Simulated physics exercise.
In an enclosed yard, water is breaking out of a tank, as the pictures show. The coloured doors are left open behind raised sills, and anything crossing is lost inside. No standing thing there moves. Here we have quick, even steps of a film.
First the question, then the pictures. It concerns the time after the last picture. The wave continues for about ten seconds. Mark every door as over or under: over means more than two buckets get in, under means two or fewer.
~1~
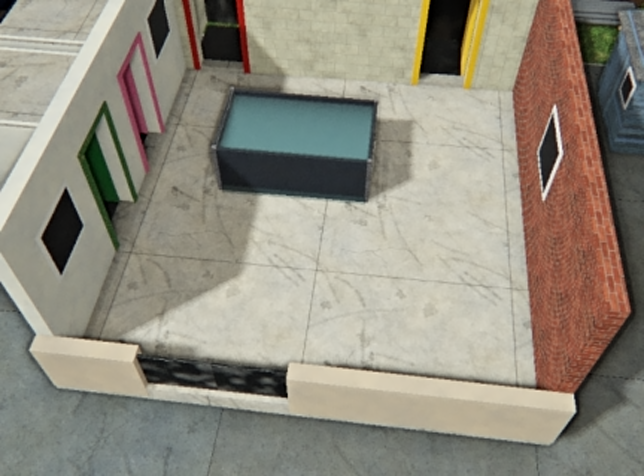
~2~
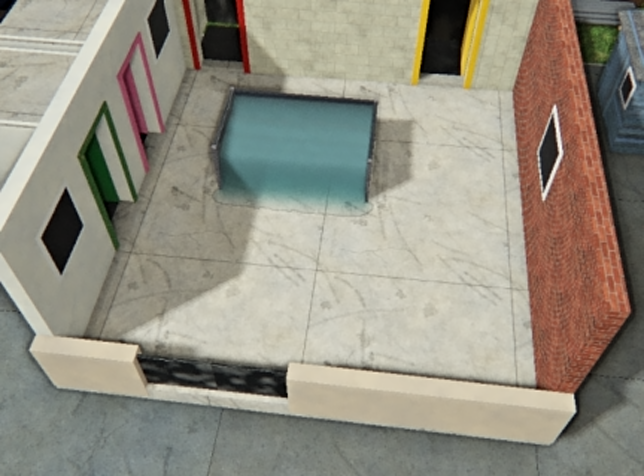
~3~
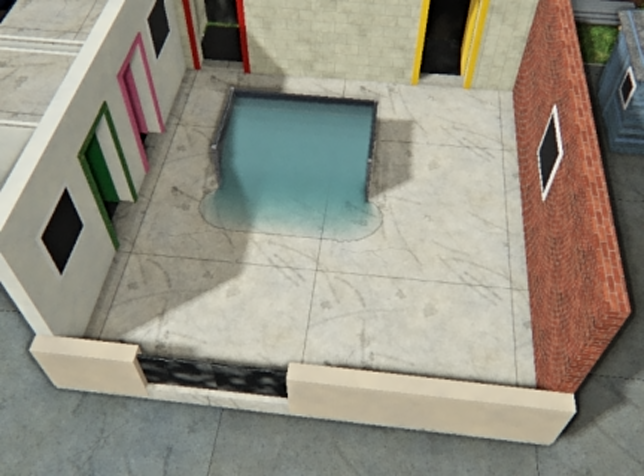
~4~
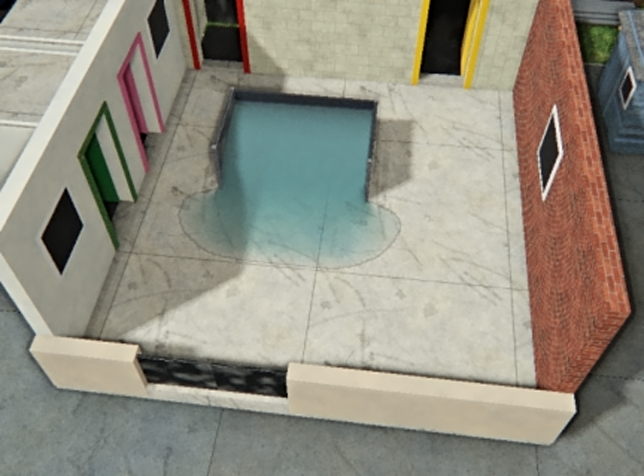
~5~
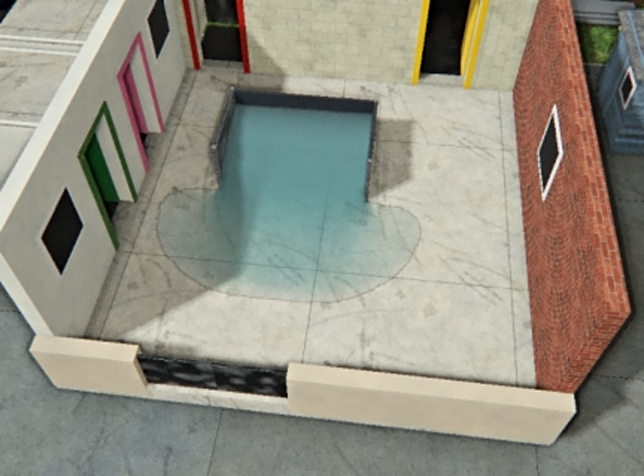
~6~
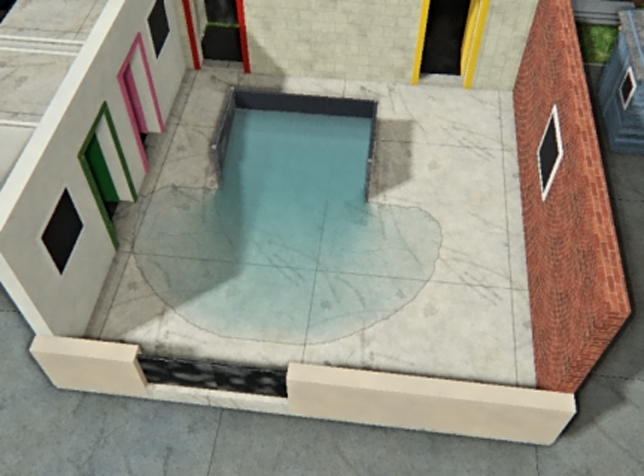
Yellow door - under; red door - over; green door - over; pink door - over.
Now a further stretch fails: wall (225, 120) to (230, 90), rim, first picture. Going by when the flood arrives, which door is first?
Answer: The door marked pink.
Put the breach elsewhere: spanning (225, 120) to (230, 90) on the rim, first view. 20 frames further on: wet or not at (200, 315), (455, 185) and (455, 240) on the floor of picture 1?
In that order: Awash, not flooded, dry.
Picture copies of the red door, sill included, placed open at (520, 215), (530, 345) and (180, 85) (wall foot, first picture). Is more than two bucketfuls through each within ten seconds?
In order: Falls short, exceeds it, exceeds it.
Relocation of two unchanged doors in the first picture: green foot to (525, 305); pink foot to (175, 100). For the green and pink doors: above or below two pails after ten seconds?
Result - green runs over the limit, pink runs over the limit.
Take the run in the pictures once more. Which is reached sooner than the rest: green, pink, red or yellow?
Go with the green one.
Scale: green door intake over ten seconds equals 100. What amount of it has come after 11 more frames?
About 5 per cent.
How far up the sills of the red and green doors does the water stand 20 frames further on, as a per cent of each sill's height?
Close to 0 per cent for the first one and close to 230 per cent for the second.
A moment on, water covers 45 % of the floor; the yellow door not reached, the red door not reached, the green door wet at the sill, nothing in, the pink door not reached.
Next, water covers 50 % of the floor; the yellow door not reached, the red door not reached, the green door under two buckets in, the pink door not reached.
Then, water covers 55 % of the floor; the yellow door not reached, the red door not reached, the green door under two buckets in, the pink door not reached.
Later, water covers 90 % of the floor; the yellow door wet at the sill, nothing in, the red door over two buckets in, the green door over two buckets in, the pink door under two buckets in.
In the end, water covers 100 % of the floor; the yellow door under two buckets in, the red door far over two buckets in, the green door over two buckets in, the pink door over two buckets in.
